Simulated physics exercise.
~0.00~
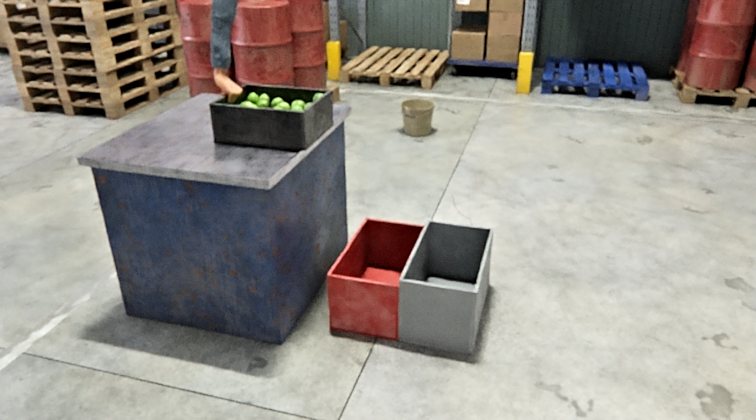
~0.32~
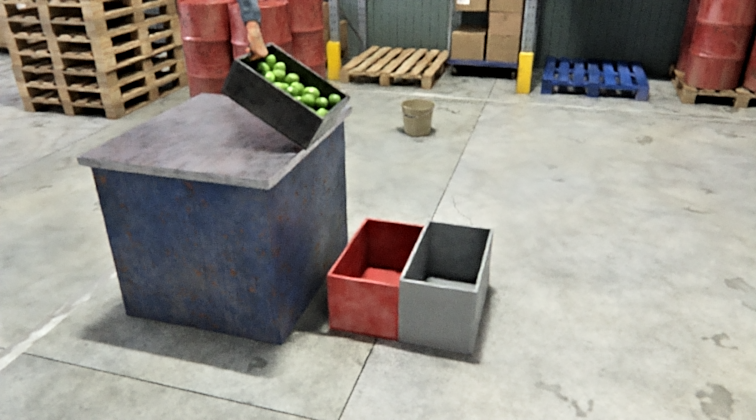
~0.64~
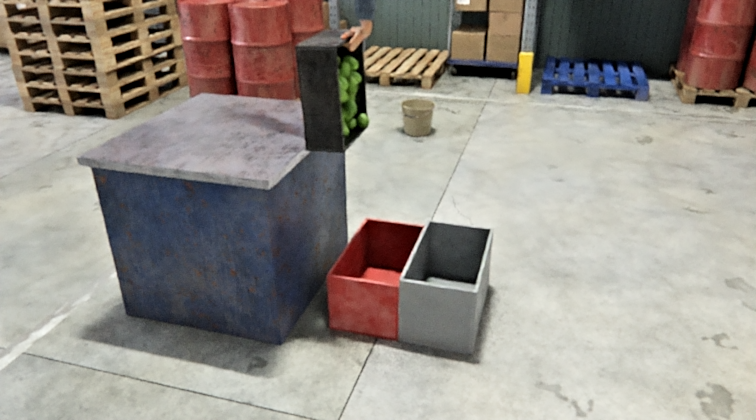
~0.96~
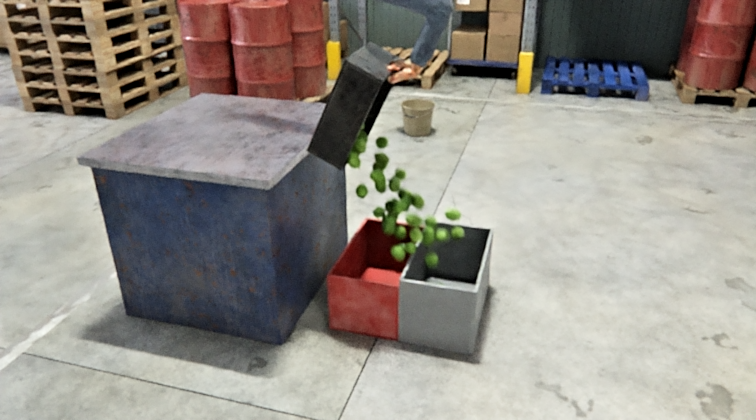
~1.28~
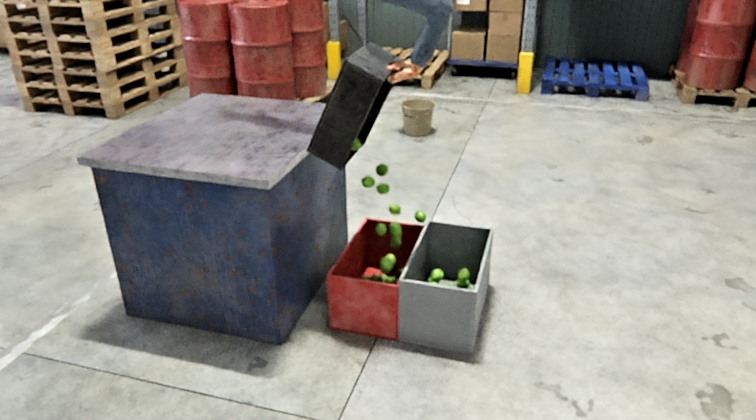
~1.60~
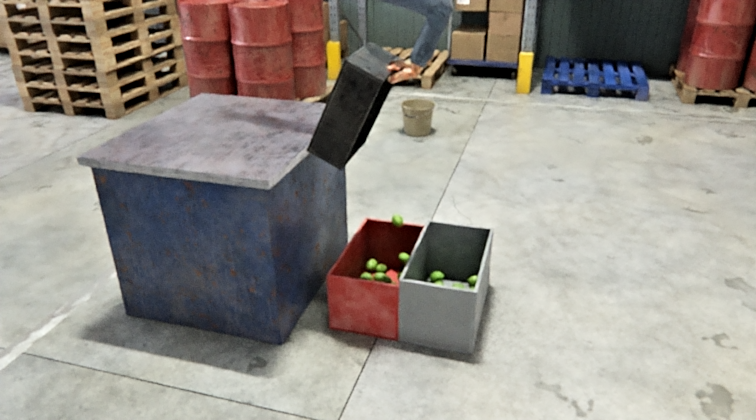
A worker tips a black box off a bench, spilling limes into red and grey boxes.
